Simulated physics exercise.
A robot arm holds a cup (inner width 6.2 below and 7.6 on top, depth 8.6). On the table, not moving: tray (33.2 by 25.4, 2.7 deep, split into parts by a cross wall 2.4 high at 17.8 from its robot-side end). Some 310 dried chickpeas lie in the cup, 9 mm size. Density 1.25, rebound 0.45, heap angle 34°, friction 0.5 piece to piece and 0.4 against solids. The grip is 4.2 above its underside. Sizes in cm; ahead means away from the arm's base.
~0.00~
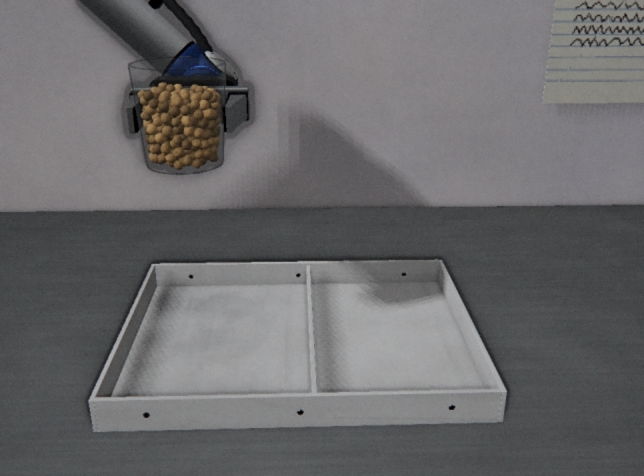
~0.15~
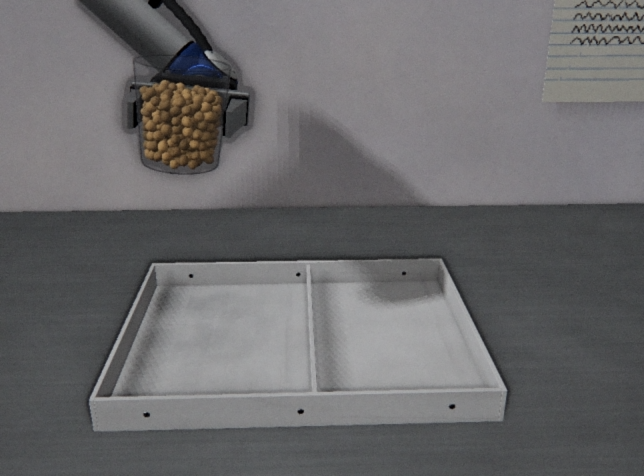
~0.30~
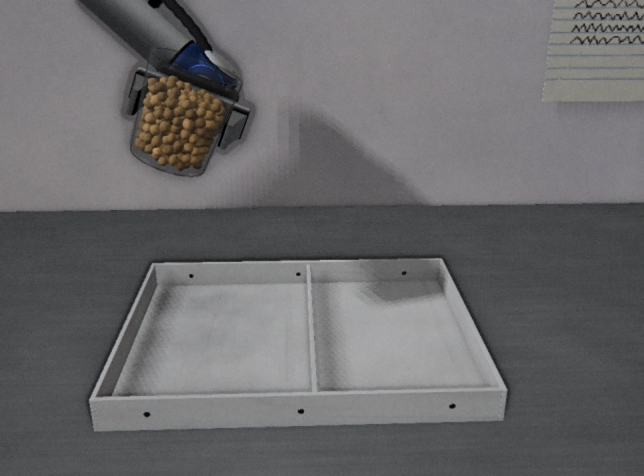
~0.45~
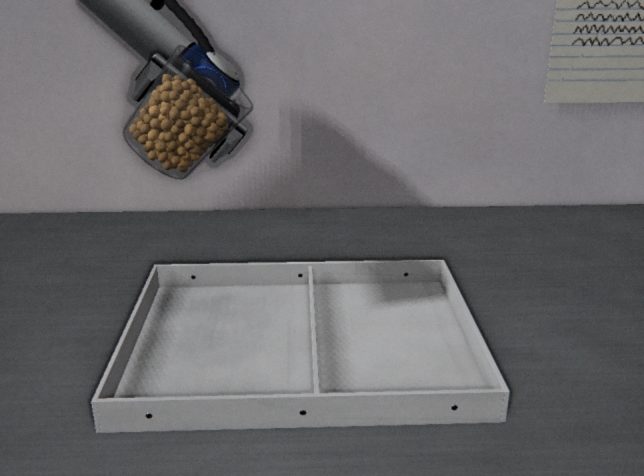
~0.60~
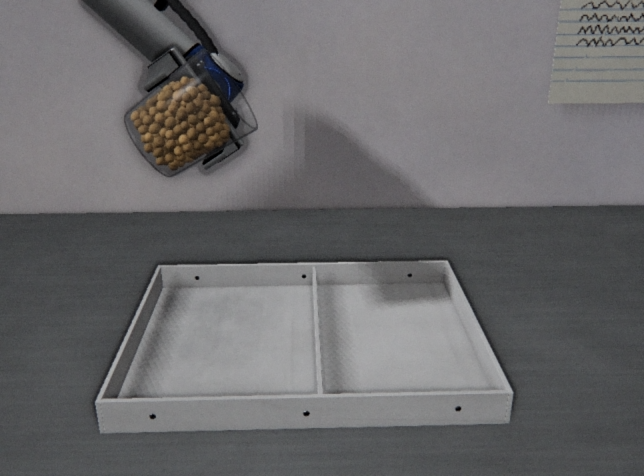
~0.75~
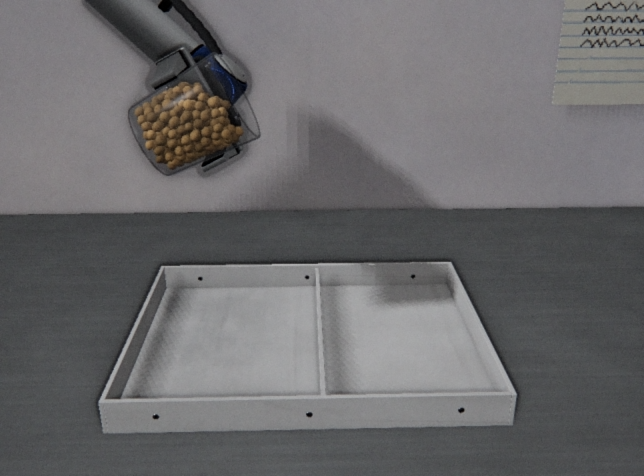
A robot arm holding a clear cup of chickpeas above a gray table gradually tilted it far over to the right, and the chickpeas shifted inside, while the divided white tray below stayed empty.
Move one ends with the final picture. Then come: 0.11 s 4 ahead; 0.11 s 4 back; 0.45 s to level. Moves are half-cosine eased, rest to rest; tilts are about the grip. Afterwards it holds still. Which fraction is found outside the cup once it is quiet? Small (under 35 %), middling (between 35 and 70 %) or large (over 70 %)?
Answer: Small; under 35 % of the dried chickpeas finish outside the cup.
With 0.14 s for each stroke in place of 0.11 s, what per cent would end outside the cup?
Then about 15 per cent.
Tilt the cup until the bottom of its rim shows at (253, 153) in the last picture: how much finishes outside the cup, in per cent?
About 65 per cent.
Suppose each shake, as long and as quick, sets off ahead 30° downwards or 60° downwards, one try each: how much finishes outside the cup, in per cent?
Some 15 and 5 per cent.
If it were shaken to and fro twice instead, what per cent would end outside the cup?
Then about 40 per cent.
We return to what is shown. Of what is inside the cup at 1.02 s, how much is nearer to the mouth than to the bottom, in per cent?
Roughly 45 per cent.
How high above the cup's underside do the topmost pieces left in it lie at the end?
Roughly 7.0 cm.
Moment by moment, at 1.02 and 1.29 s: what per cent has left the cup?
About 25, 25.
After 1.02 s, tilted 61° forward, highest piece 24 above the table; 231 in the cup, 75 in flight or on a rim.
After 1.29 s, tilted 13° forward, highest piece 27 above the table; 226 in the cup, 50 in the far-side part, 29 in the robot-side part, 1 in flight or on a rim.
After 1.62 s, level, highest piece 26 above the table; 226 in the cup, 50 in the far-side part, 29 in the robot-side part, 1 on the table or floor.
After 2.67 s, level, highest piece 26 above the table; 226 in the cup, 50 in the far-side part, 29 in the robot-side part, 1 on the table or floor.
At rest, 226 in the cup, 50 in the far-side part, 29 in the robot-side part, 1 on the table or floor. That is 26 % outside the cup.
